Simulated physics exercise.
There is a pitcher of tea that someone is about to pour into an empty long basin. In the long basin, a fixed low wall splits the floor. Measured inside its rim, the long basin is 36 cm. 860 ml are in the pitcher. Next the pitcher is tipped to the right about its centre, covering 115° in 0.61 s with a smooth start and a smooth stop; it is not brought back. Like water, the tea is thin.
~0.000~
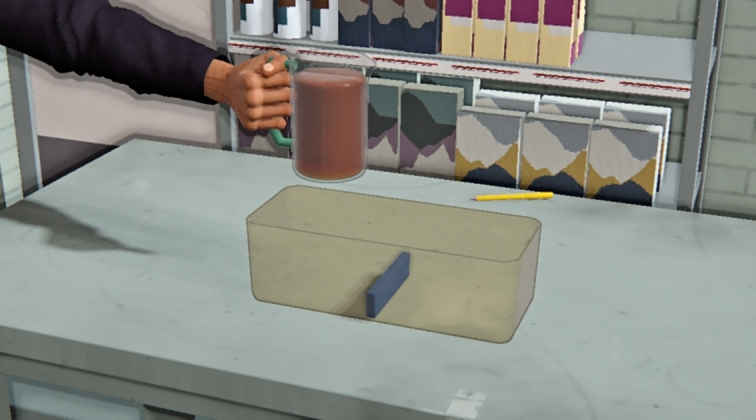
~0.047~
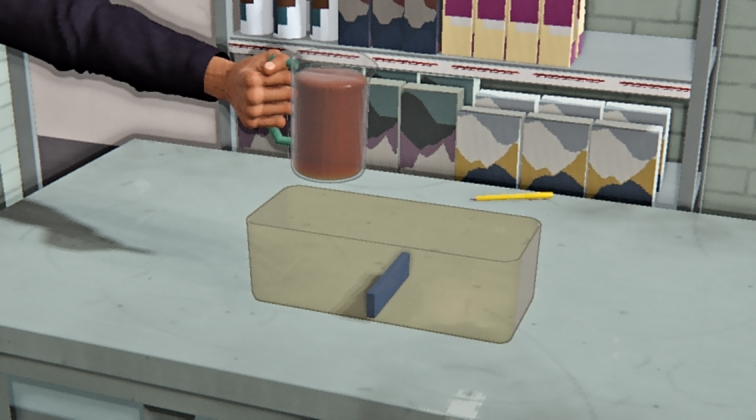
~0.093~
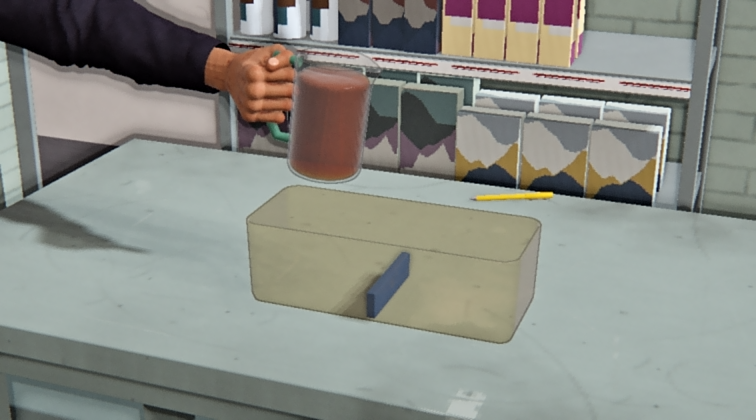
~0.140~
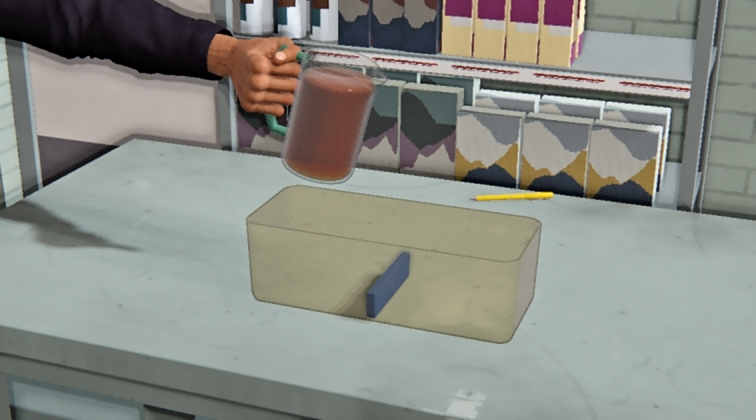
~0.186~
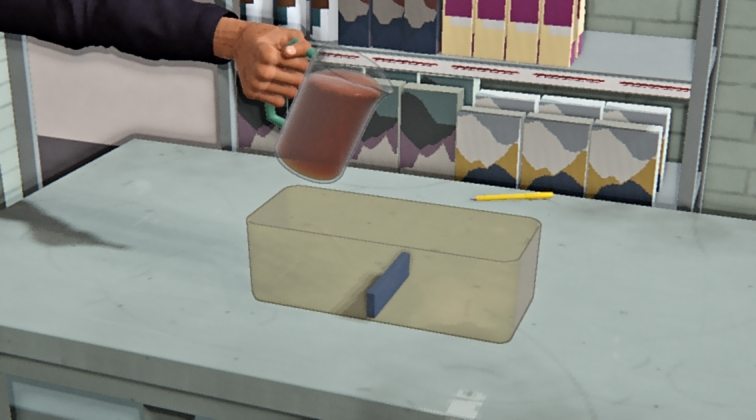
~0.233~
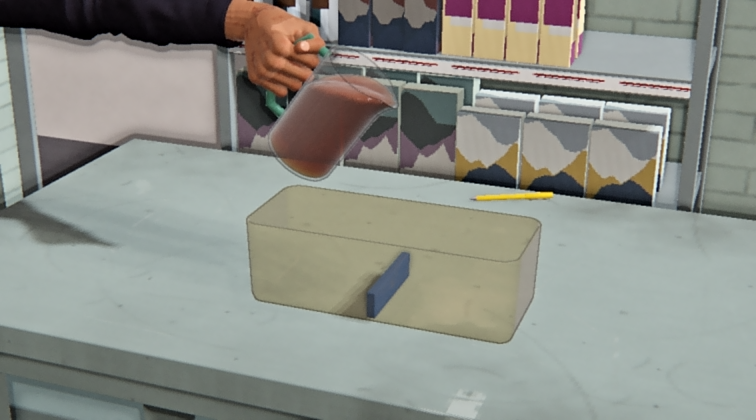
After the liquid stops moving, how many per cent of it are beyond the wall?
About 89 per cent.
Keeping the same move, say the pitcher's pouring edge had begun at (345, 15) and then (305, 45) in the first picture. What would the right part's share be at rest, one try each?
Try 1: Approx. 85 %; try 2: Approx. 15 %.
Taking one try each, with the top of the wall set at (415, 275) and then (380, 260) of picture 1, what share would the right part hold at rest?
Respectively close to 70 and 95 %.
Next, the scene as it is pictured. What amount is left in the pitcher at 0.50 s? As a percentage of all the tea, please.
About 62 percent.
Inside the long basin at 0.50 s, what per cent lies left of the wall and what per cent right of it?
Left: Around 0. Right: Around 16.
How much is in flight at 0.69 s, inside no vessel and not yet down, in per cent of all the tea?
Near 16 per cent, I'd say.
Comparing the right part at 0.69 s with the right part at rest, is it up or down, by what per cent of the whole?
The amount climbs by around 22.
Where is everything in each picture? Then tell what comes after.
The first picture shows tilt 0°; pouring edge (375, 64); surface from (297, 71) to (367, 79); the long basin's rim runs from (267, 203) to (531, 242); the wall's top is at (389, 273).
The second picture shows tilt 2°; pouring edge (377, 66); surface from (298, 71) to (368, 80).
The third picture shows tilt 7°; pouring edge (381, 71); surface from (302, 69) to (370, 83).
The fourth picture shows tilt 14°; pouring edge (387, 79); surface from (303, 82) to (375, 85).
The fifth picture shows tilt 25°; pouring edge (394, 91); surface from (299, 97) to (384, 90).
The sixth picture shows tilt 37°; pouring edge (398, 107); surface from (290, 105) to (394, 98).
Then, 0.50 s in, the tilt is 105° and 62 per cent is still to pour, 0 is left of the wall and 17 right of it.
Then, 0.69 s in, the tilt is 115° and 16 per cent is still to pour, 2 is left of the wall and 66 right of it.
Then, 0.89 s in, the tilt is 115° and 1 per cent is still to pour, 6 is left of the wall and 87 right of it.
Then, 1.11 s in, the tilt is 115° and 0 per cent is still to pour, 8 is left of the wall and 89 right of it.
Finally, 8 per cent lies left of the wall, 89 right of it and 3 outside.
